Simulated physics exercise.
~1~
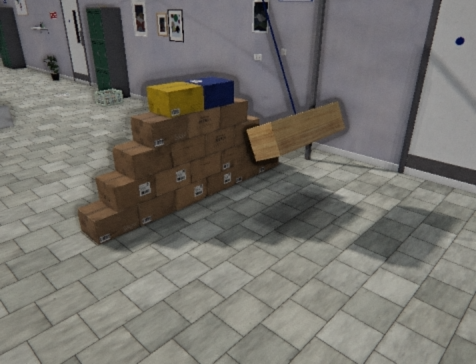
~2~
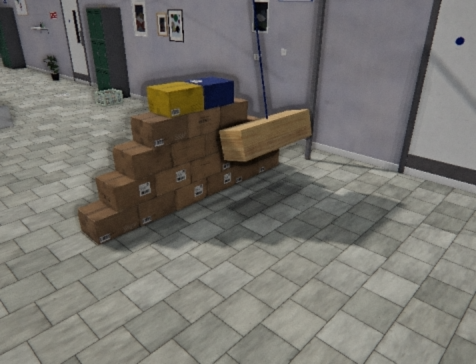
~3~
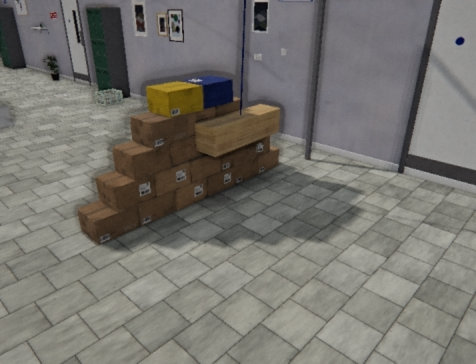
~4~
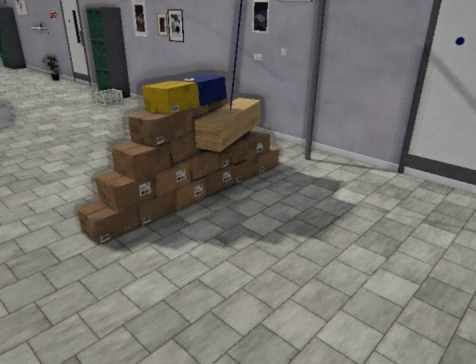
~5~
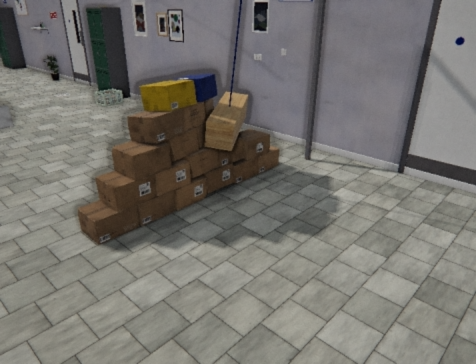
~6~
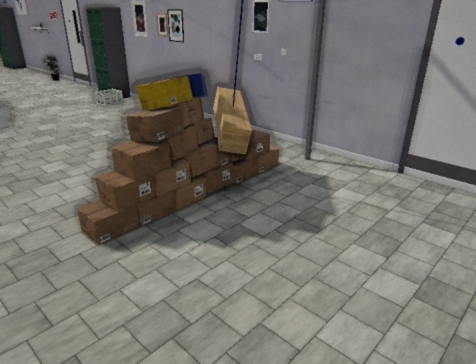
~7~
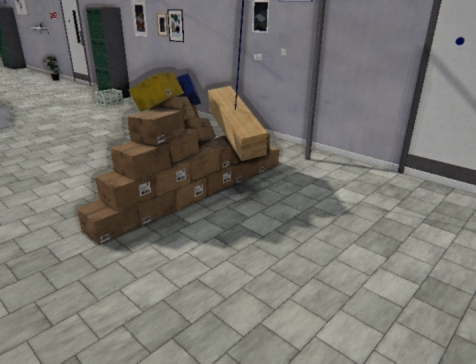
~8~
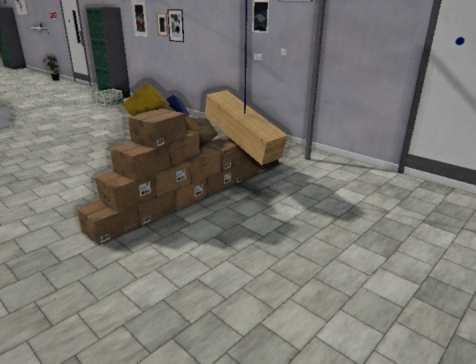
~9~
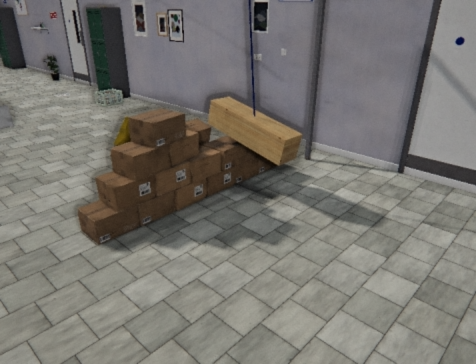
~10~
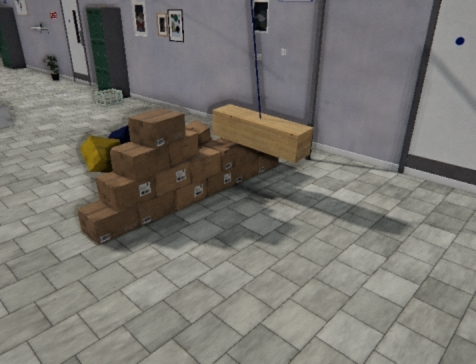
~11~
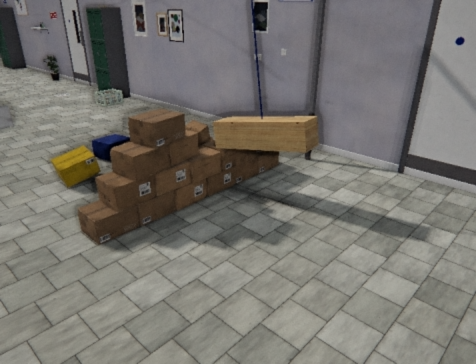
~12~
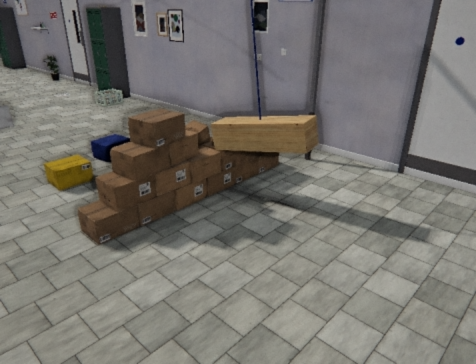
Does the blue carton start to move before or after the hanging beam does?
The blue carton starts to move after the beam. The beam is already swinging left while the blue carton still sits on top of the stack.
A hanging beam swings into stacked cartons, toppling the yellow and blue ones onto the floor.
